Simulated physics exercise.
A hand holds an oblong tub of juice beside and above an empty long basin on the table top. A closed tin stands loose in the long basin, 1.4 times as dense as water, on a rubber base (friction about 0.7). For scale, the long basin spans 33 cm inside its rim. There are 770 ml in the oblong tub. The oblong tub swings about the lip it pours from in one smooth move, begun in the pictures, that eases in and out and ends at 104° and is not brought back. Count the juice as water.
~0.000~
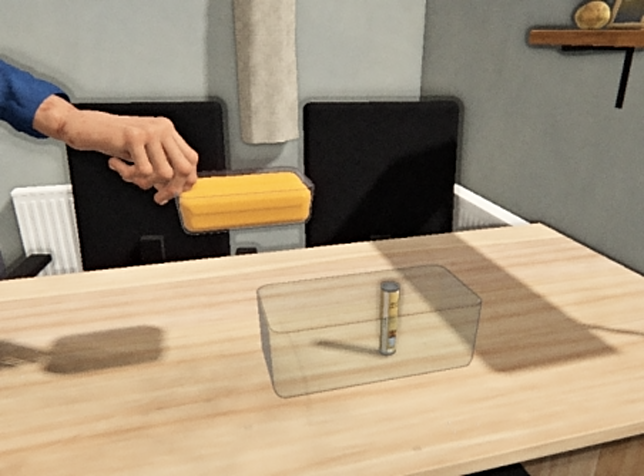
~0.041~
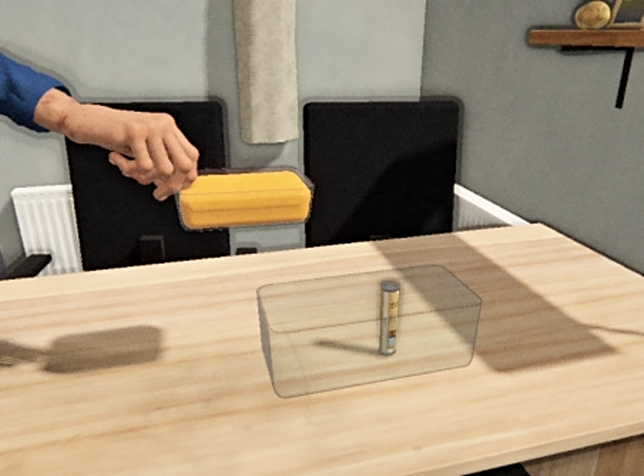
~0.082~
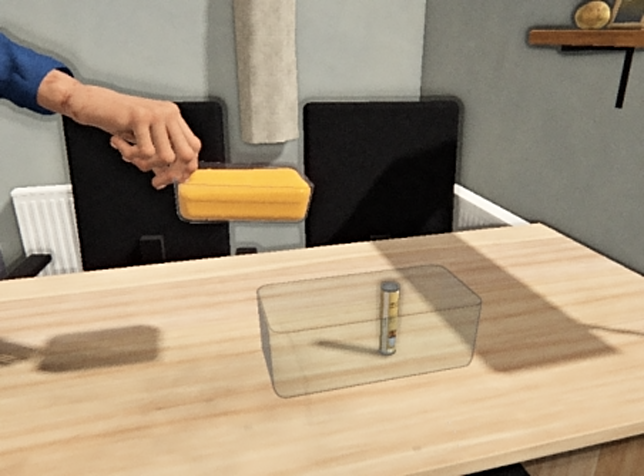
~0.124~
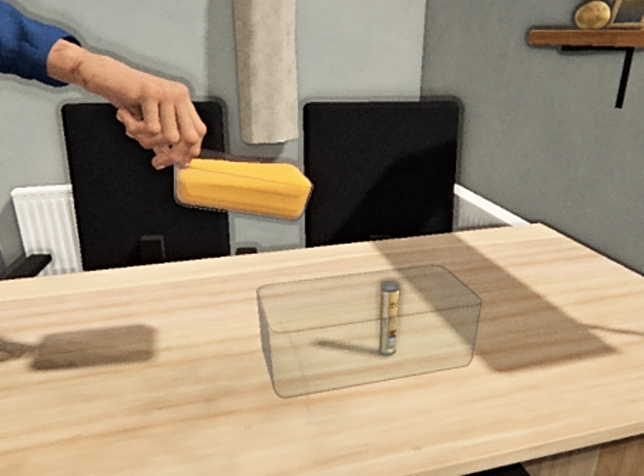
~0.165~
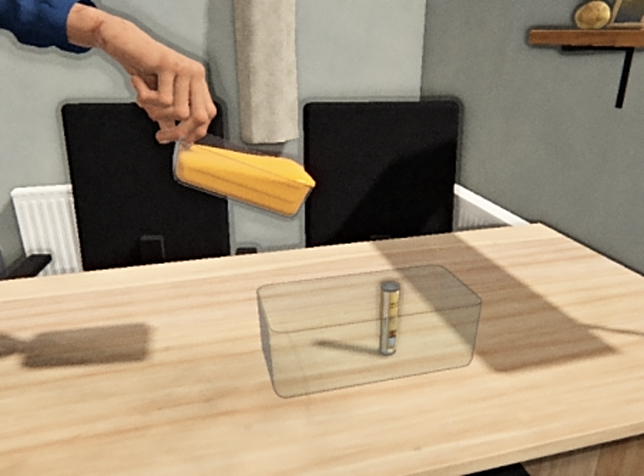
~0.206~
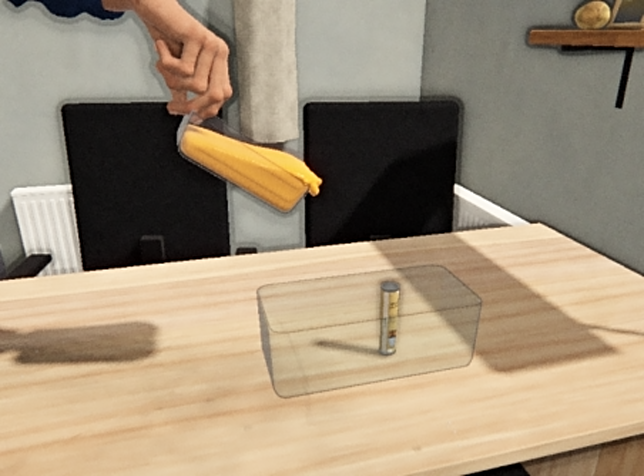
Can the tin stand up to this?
It stays up.
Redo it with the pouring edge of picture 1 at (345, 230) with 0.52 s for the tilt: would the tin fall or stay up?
Then it keeps standing.
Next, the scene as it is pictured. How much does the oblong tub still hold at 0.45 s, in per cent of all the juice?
Near 14 in a hundred.
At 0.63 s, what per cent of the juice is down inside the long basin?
About 78 per cent.
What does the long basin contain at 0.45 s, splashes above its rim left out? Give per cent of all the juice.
Near 7 in a hundred.
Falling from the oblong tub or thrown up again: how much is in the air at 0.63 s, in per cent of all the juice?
Near 12 in a hundred.
After 0.45 s the tilt is 99° and 15 per cent is still to pour; the tin stands where it began.
After 0.63 s the tilt is 104° and 1 per cent is still to pour; the tin stands where it began.
After 0.82 s the tilt is 104° and 0 per cent is still to pour; the tin stands where it began.
After 1.02 s the tilt is 104° and 0 per cent is still to pour; the tin stands where it began.
In the end the tin stands where it began.
